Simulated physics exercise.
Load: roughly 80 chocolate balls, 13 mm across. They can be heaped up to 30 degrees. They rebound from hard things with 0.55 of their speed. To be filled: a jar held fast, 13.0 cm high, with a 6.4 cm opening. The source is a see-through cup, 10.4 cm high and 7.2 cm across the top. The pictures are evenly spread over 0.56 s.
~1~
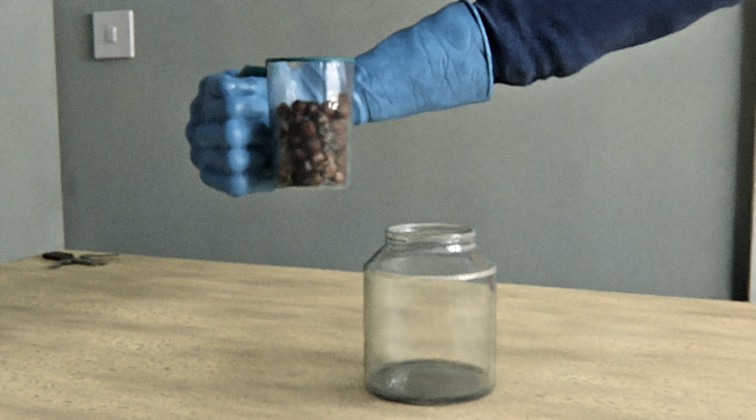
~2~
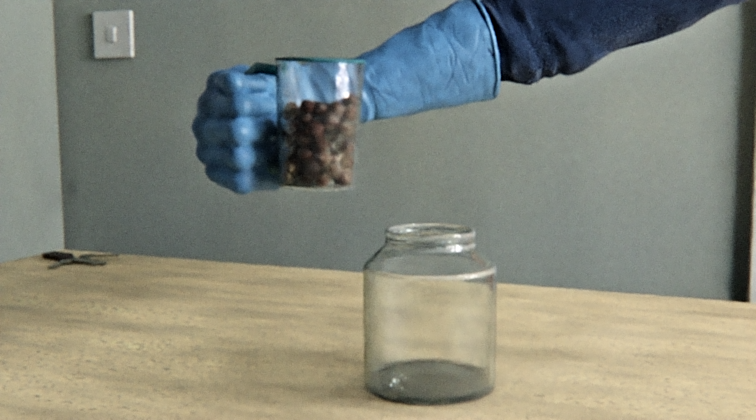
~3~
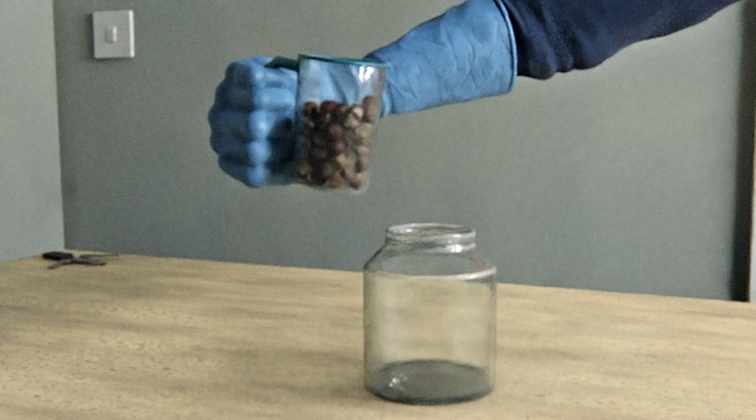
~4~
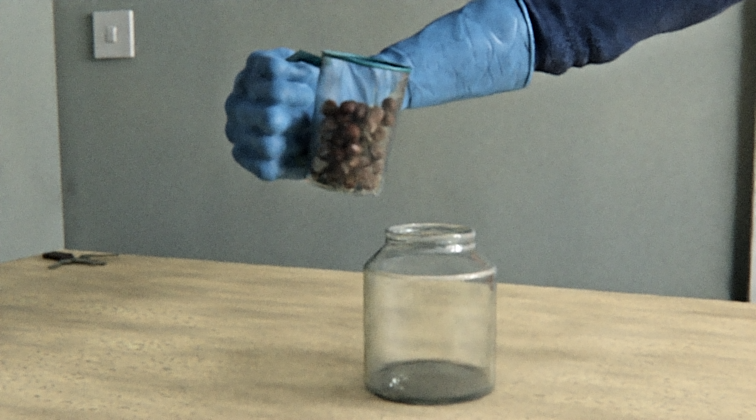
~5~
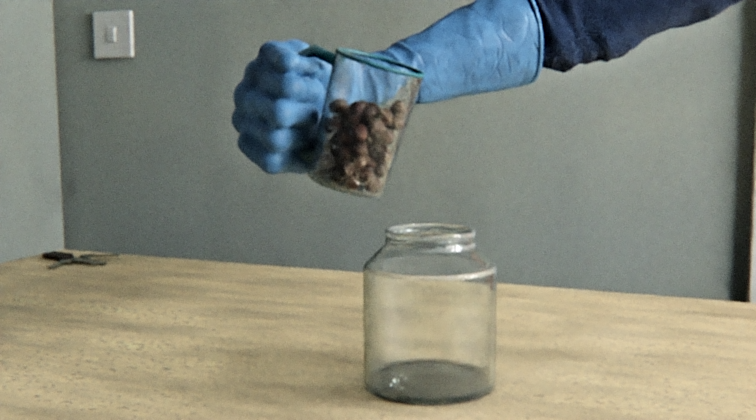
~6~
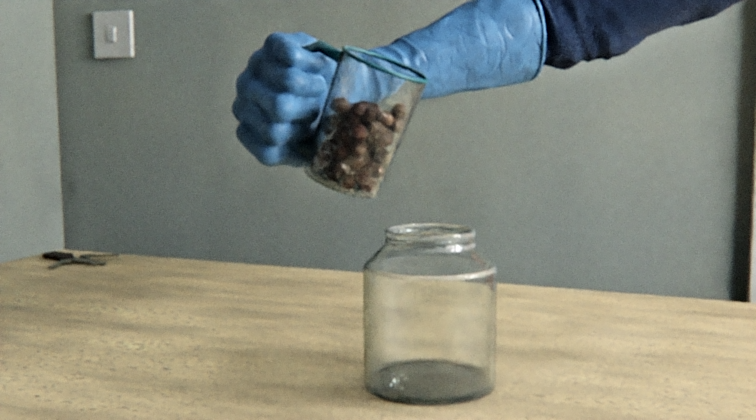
A pale wooden table stands before a grey wall with a light switch at upper left, seen from the front by a still camera. A blue-gloved hand in a dark blue sleeve holds a clear cup of brown balls above and left of an empty glass jar. The hand carries the cup a short way right, tilting it gradually rightward, while the balls stay inside.
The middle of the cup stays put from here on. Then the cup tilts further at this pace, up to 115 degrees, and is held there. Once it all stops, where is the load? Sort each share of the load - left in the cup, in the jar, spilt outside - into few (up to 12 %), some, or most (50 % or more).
Left in the cup: Few; jar: Most; spilt outside: Few.
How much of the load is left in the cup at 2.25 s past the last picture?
Approx. 5 % - an estimate.
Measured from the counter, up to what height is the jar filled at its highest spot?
3.5 cm.
Then, 0.95 s after the last picture, tilt 66 degrees; the cup holds 100 %, the jar 0 %.
Then, 1.58 s after the last picture, tilt 94 degrees; the cup holds 100 %, the jar 0 %.
Then, 2.25 s after the last picture, tilt 115 degrees; the cup holds 5 %, the jar 85 %.
In the end, still above 0 %, jar 95 %, spilt 5 %.
